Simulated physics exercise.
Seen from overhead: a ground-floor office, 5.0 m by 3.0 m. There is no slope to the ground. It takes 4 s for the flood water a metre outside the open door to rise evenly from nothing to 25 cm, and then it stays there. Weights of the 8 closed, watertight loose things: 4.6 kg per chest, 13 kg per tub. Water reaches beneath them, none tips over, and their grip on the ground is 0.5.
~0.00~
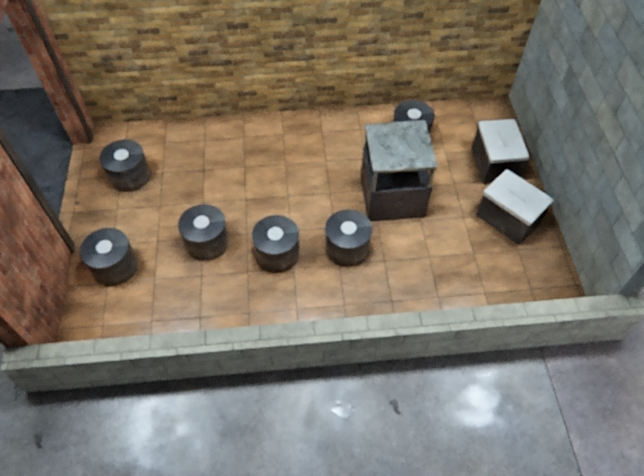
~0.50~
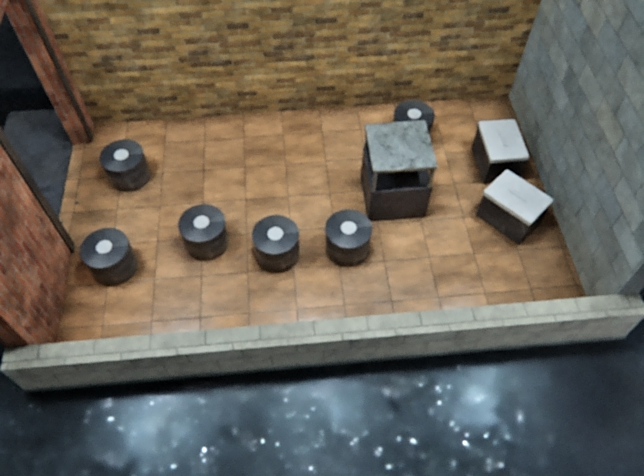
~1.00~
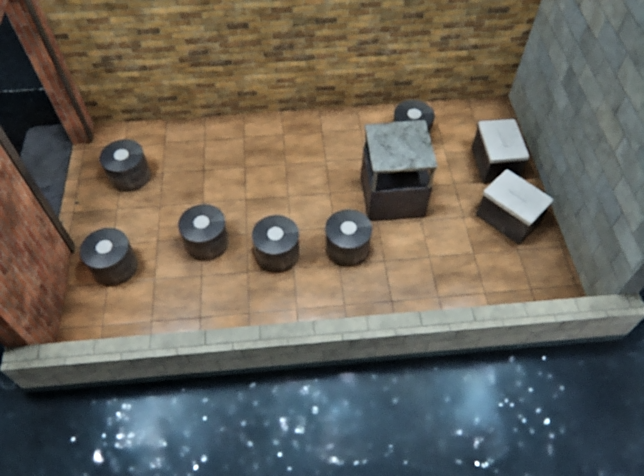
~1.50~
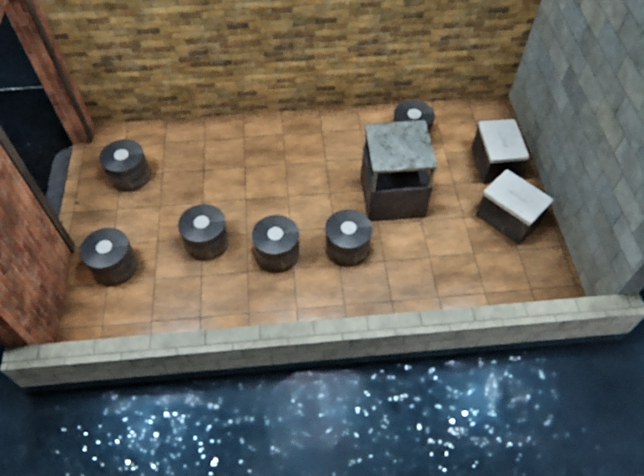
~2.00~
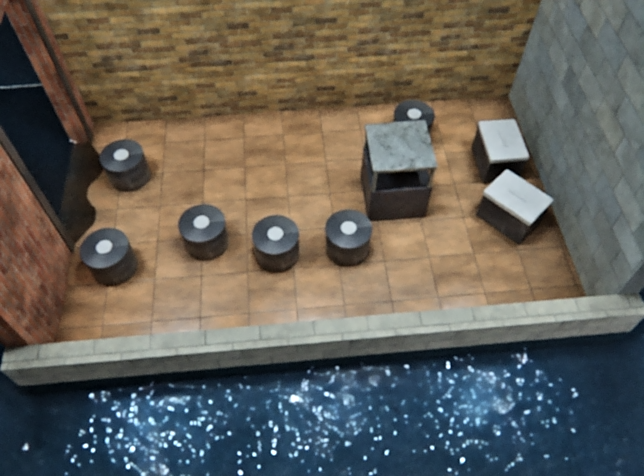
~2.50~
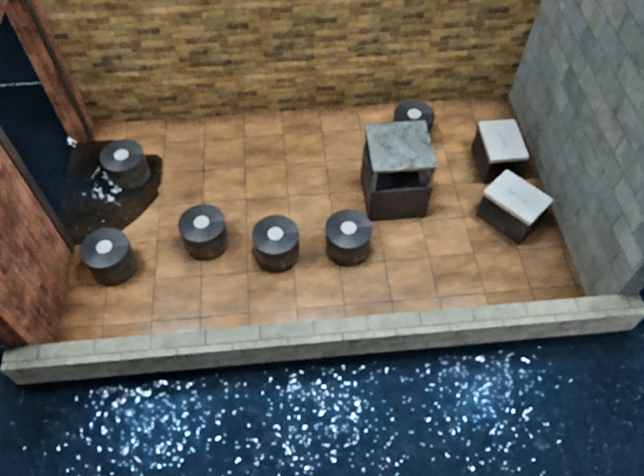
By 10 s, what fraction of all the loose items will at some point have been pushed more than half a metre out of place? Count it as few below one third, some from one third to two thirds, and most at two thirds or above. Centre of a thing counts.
Most.
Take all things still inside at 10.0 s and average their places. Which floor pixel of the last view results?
It works out to somewhere near (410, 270) on the floor.
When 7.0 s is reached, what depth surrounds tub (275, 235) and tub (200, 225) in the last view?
Around 8 cm and 7 cm.
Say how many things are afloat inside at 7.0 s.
At that time, 3.
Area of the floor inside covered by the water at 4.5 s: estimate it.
Roughly 6.5 m2 of it is wet.
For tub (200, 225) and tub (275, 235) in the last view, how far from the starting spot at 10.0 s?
The first is 80 cm from its start, the second 100 cm.
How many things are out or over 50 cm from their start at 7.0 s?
By then the count is 5.
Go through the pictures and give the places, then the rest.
The first picture shows a tub at (121, 155) rests on the ground; a chest at (519, 195), on the bottom; 0.0 m2 under water; 0 of 8 have shifted.
The second picture shows a tub at (121, 155) rests on the ground; a chest at (519, 195), on the bottom; water covers 0.0 m2; 0 of 8 have shifted.
The third picture shows a tub at (121, 155) rests on the ground; a chest at (519, 195) rests on the ground; 0.0 m2 under water; 0 of 8 have shifted.
The fourth picture shows a tub at (121, 155) rests on the ground; a chest at (519, 195), on the bottom; water covers 0.0 m2; 0 of 8 have shifted.
The fifth picture shows a tub at (121, 155) rests on the ground; a chest at (519, 195), on the bottom; water covers 0.1 m2; 0 of 8 have shifted.
The sixth picture shows a tub at (121, 155) rests on the ground; a chest at (519, 195), on the bottom; 0.7 m2 under water; 0 of 8 have shifted.
After 3.5 s 0 of 8 are over 50 cm from their spots; 0 afloat.
After 4.5 s 1 of 8 are over 50 cm from their spots; 0 afloat.
After 7.0 s 5 of 8 are over 50 cm from their spots; 3 afloat.
After 10.0 s 7 of 8 are over 50 cm from their spots, and 7 have been at some point; 6 afloat.
